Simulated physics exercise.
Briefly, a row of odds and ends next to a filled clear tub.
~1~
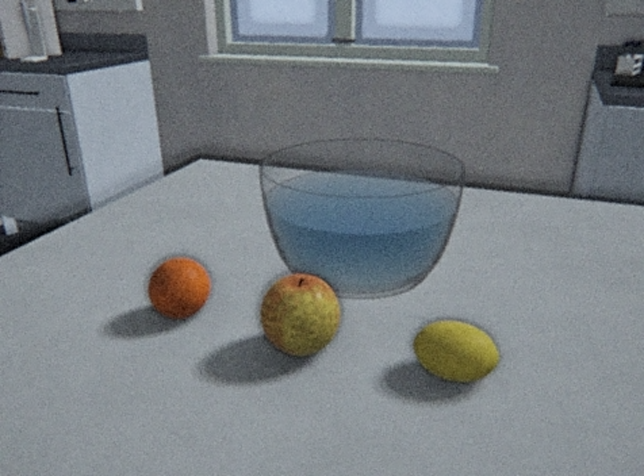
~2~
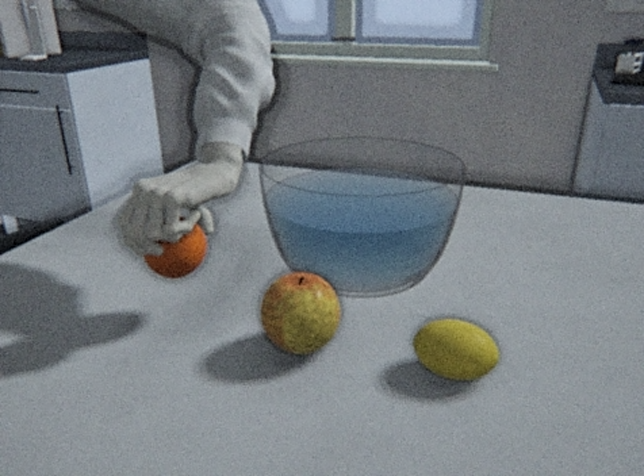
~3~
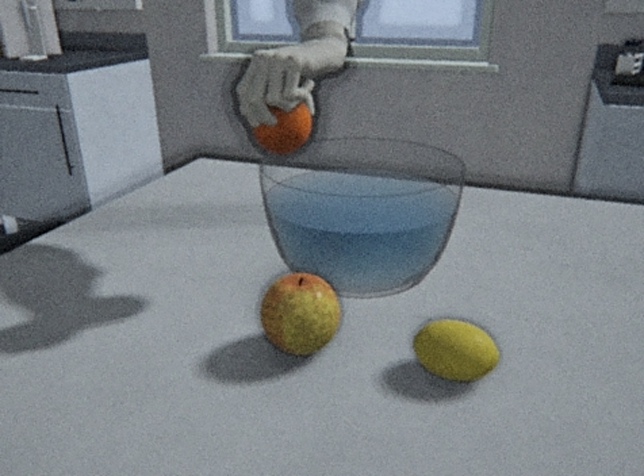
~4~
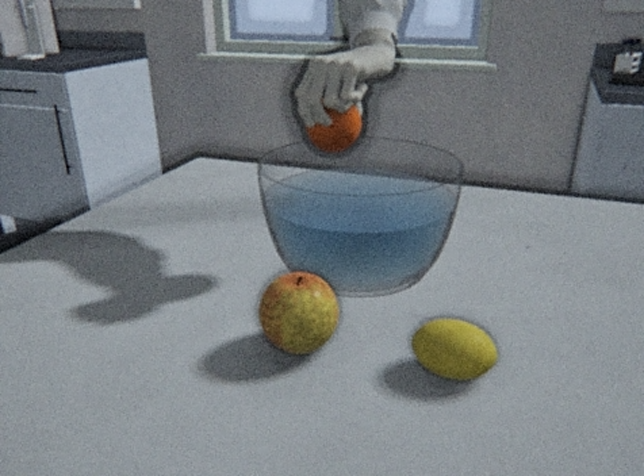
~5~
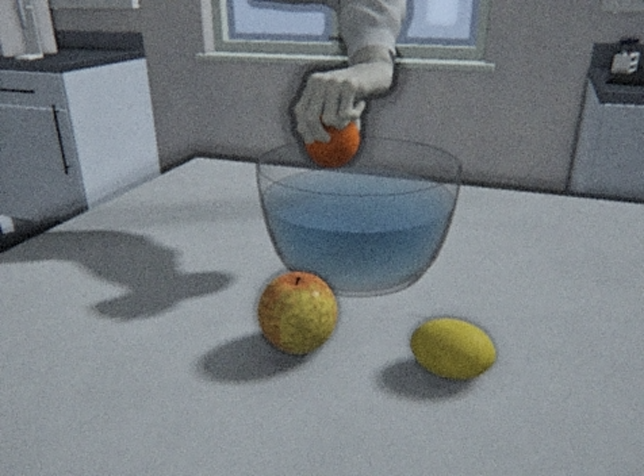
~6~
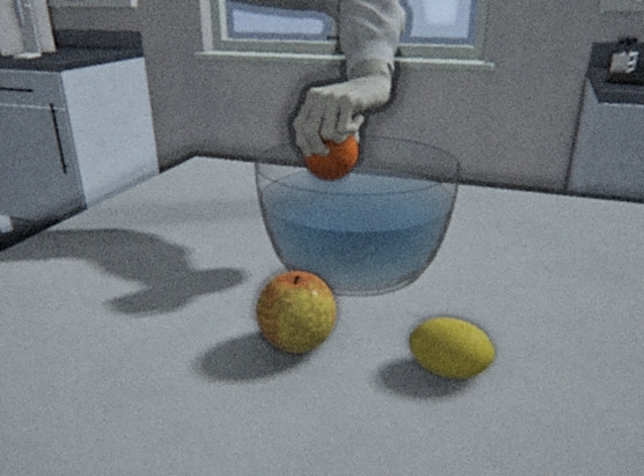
A hand picks up the orange, carries it right and lowers it over the clear tub.
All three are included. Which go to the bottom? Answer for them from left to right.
So the left holds at the top, the middle holds at the top, and the right holds at the top.
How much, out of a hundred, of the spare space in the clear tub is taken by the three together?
That comes out at around 24 percent.
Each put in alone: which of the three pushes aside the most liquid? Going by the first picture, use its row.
The centre item.
A moment on, the orange stays afloat.
Further on, the apple stays afloat.
When it is over, the lemon stays afloat; afloat, orange, apple and lemon.
